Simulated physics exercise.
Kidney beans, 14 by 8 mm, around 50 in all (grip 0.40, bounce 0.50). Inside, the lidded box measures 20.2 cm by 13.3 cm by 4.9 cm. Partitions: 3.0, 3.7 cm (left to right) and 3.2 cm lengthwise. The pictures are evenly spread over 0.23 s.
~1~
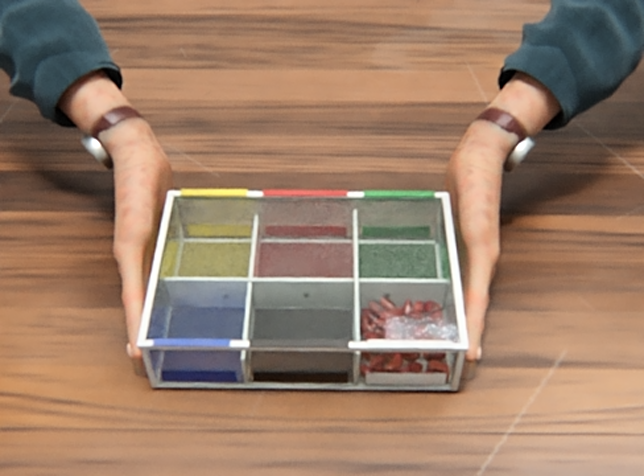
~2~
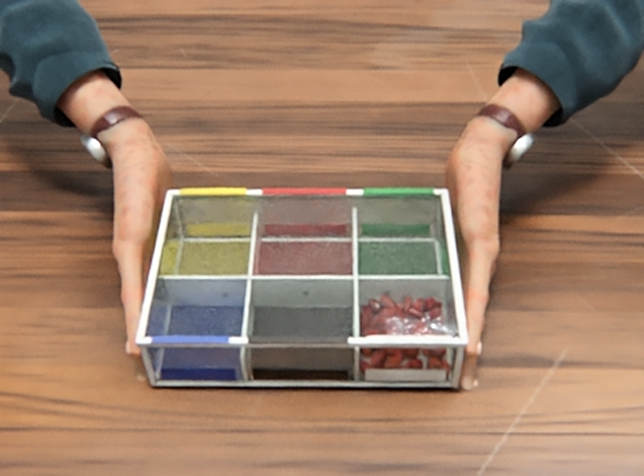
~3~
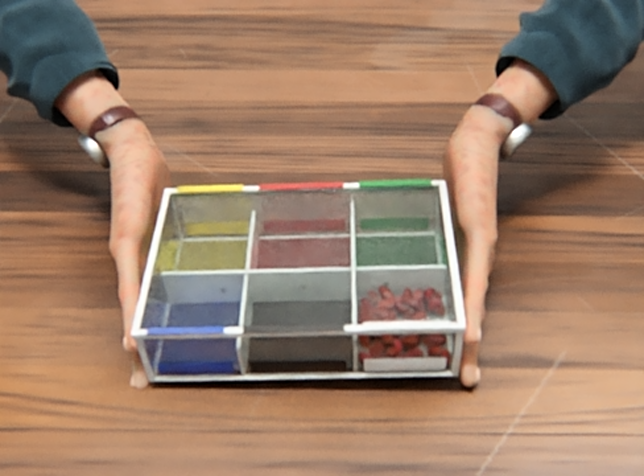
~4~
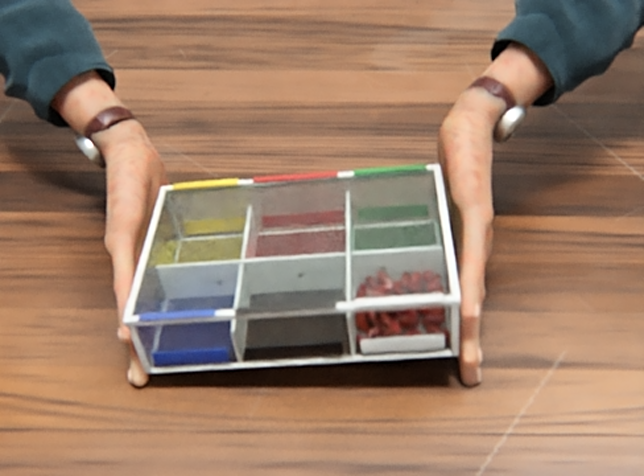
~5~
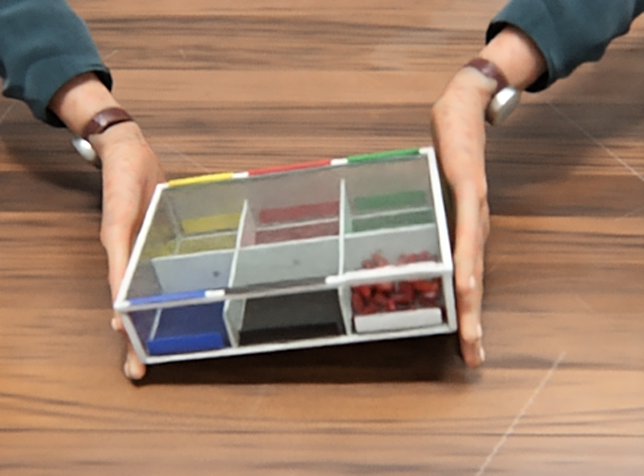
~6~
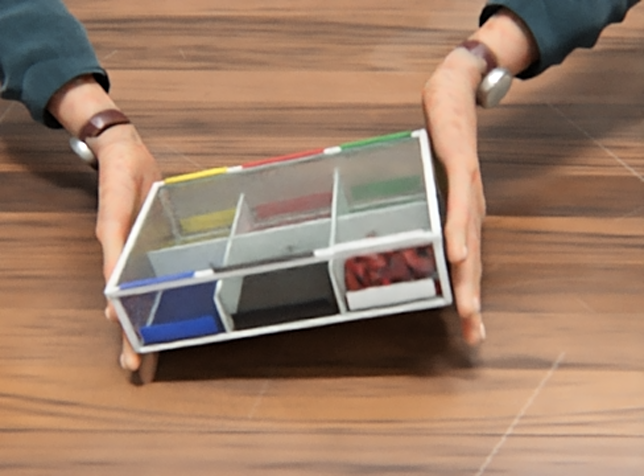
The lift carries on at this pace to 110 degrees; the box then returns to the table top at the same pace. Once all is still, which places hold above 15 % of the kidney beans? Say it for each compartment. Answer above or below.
Red: Below, blue: Below, green: Below, yellow: Above, white: Above, black: Below.
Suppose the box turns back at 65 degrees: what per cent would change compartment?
Some 15 per cent.
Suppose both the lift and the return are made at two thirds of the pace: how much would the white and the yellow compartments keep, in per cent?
In that case white 35; yellow 60.
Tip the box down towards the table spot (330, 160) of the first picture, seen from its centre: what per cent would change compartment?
Some 65 per cent.
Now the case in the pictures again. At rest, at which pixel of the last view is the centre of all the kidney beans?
Around (364, 311).
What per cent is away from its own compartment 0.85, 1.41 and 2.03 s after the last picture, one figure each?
About 25, 40, 45.
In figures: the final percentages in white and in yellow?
White 55; yellow 30.
Then, 0.85 s after the last picture, tilt 110 degrees; red 15 %, green 5 %, white 75 %, black 5 %.
Then, 1.41 s after the last picture, tilt 48 degrees; green 5 %, yellow 30 %, white 60 %, black 5 %.
Then, 2.03 s after the last picture, tilt 0 degrees; red 5 %, green 5 %, yellow 30 %, white 55 %, black 5 %.
In the end, red 5 %, blue 0 %, green 5 %, yellow 30 %, white 55 %, black 5 %.
